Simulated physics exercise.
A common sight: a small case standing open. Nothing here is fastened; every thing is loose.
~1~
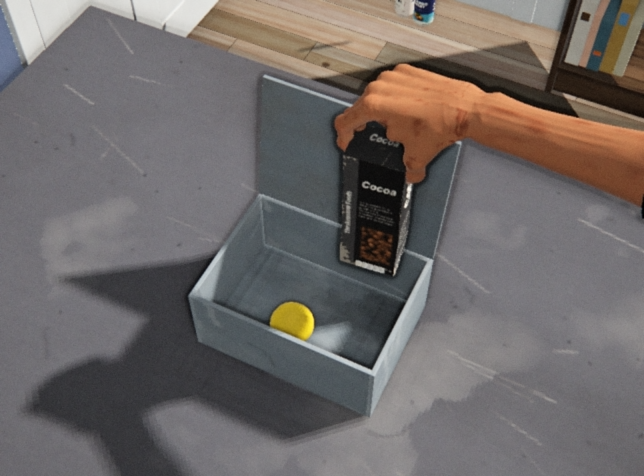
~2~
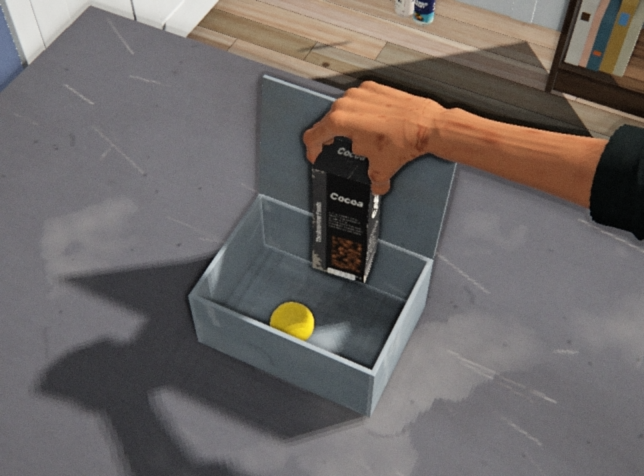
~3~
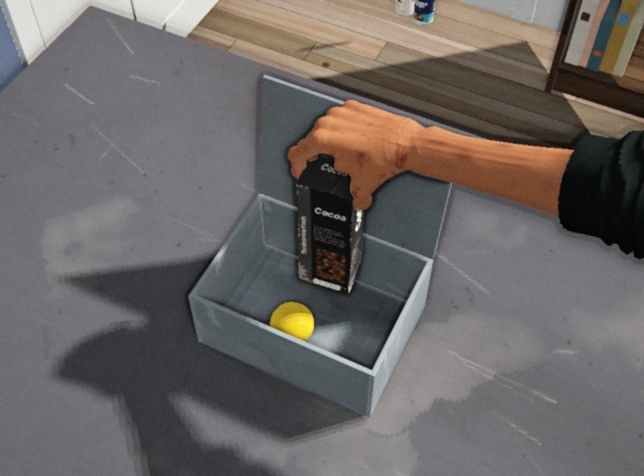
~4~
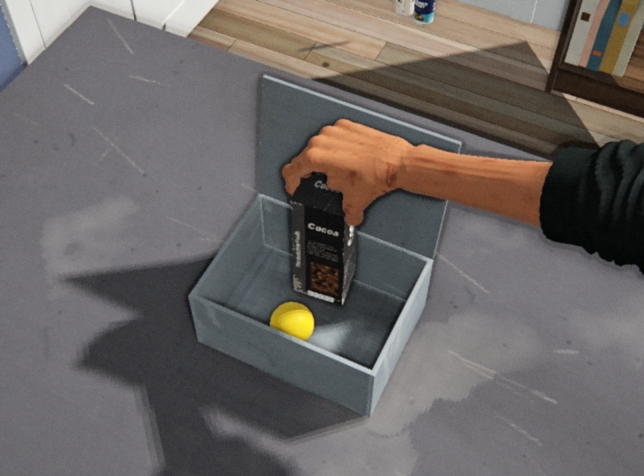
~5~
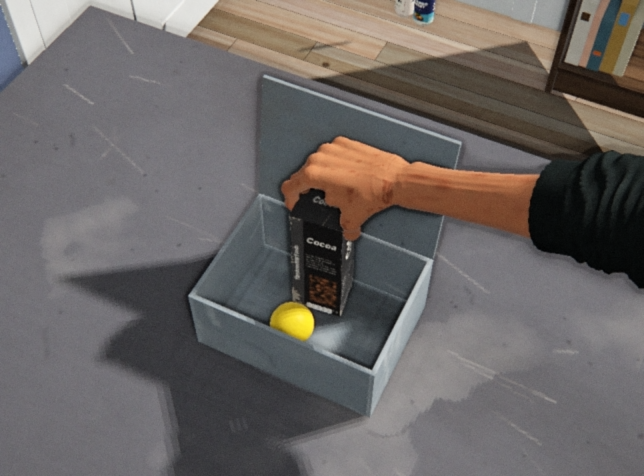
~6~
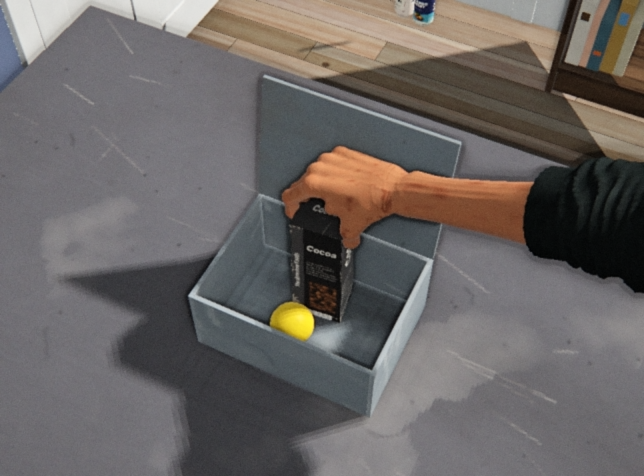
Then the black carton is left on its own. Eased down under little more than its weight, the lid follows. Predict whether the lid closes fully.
Prediction: It does not close fully.
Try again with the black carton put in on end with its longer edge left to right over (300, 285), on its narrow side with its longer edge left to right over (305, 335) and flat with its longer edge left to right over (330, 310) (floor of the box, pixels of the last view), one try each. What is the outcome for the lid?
The lid stays up the first time, goes down the second time and goes down the third time.
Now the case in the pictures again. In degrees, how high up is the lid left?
It comes to about 20°.
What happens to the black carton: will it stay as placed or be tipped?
It ends up tilted.
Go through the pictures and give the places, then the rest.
In the first frame, coming down; black carton (377, 204).
In the second frame, coming down; black carton (347, 214).
In the third frame, coming down; black carton (331, 227).
In the fourth frame, coming down; black carton (325, 241).
In the fifth frame, coming down; black carton (323, 254).
In the sixth frame, in place under the hand; black carton (323, 262).
Then, 1.40 s after the last picture, lid 74° above the rim.
Then, 1.80 s after the last picture, lid 43° above the rim; black carton tipped 21° from how it was near (313, 281).
Then, 2.10 s after the last picture, lid 20° above the rim; black carton tipped 51° from how it was near (299, 296).
At rest, lid 20° above the rim; tipped over in the box, black carton; yellow lemon in place. Seen from the same camera at the end, black carton near (299, 296).
